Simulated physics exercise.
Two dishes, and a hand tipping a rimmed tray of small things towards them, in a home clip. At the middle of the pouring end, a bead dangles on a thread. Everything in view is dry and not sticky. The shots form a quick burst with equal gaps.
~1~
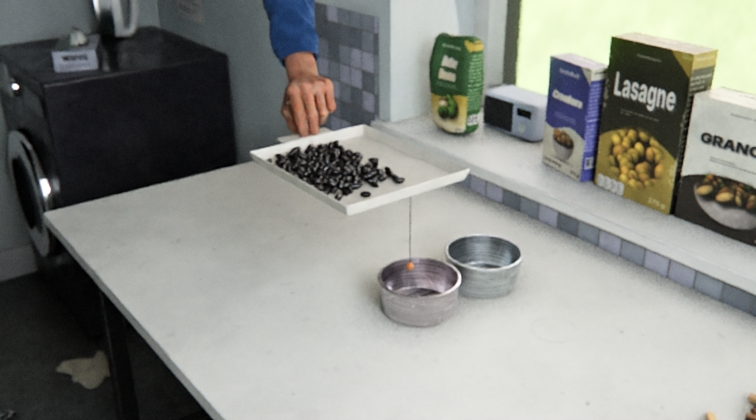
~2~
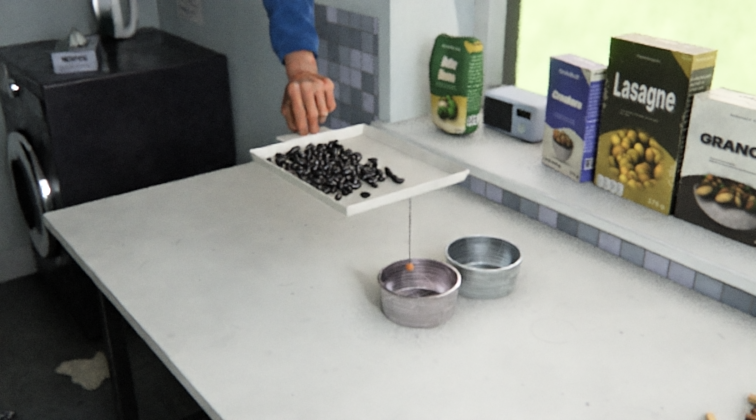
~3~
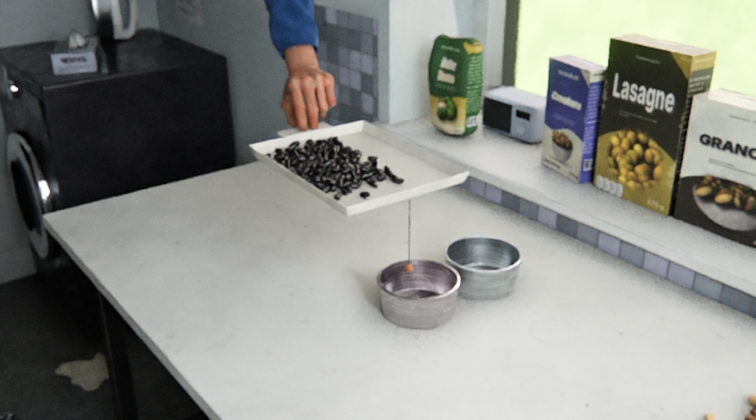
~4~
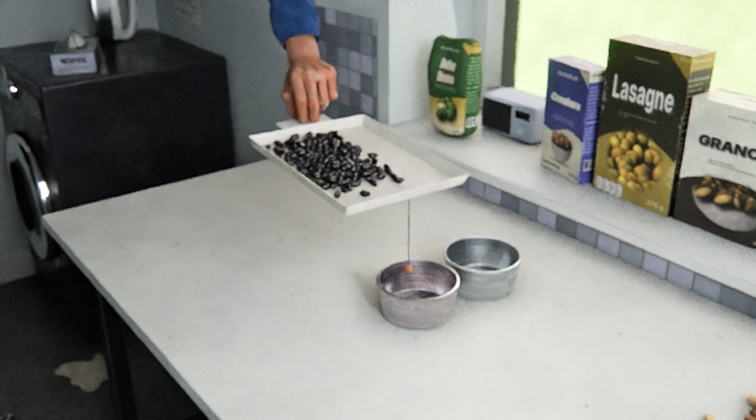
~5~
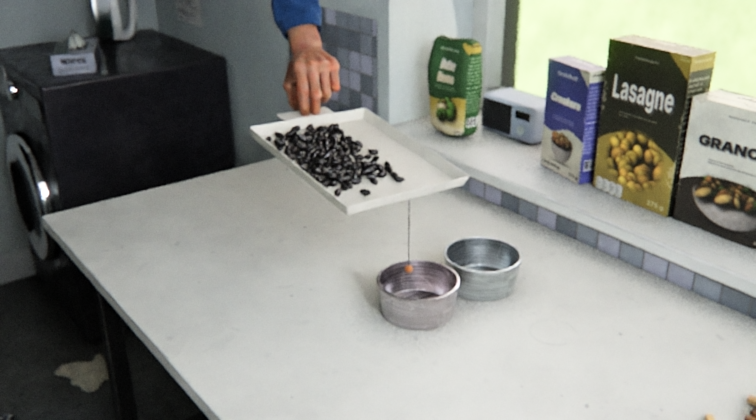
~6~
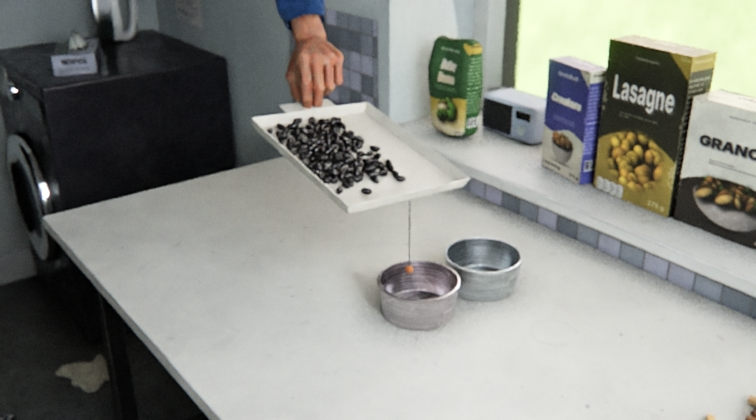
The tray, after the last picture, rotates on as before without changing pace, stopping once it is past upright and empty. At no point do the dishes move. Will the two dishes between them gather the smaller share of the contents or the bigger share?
Between them the dishes gather the bigger share.
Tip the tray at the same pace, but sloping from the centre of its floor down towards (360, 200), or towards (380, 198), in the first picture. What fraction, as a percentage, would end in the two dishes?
The first try yields 0 percent and the second 10 percent.
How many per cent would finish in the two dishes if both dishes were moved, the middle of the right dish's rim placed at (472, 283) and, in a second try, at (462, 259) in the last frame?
I'd say about 70 percent, followed by about 60 percent.
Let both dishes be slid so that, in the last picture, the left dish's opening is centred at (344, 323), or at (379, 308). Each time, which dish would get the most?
Well, first the dish at right, then the dish at right.
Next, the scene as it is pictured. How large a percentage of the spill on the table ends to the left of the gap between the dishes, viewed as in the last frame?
Some 20 %.
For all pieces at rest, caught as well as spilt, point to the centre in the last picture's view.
About pixel (458, 299).
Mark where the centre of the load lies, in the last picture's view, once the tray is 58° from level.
(423, 181).
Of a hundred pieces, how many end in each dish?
Estimate - left dish 30 percent, right dish 40 percent.
Soon, tray tipped steeply; most on the tray; a stray few in the right dish; a stray few outside both; a small part in the air.
A while on, tray tipped right over; about half on the tray; a small part in the left dish; a small part in the right dish; a small part outside both; a small part in the air.
Towards the end, tray tipped past a quarter turn; about a quarter in the left dish; about a third in the right dish; about a third outside both.
Finally, tray tipped past a quarter turn; about a quarter in the left dish; about a third in the right dish; about a third outside both.
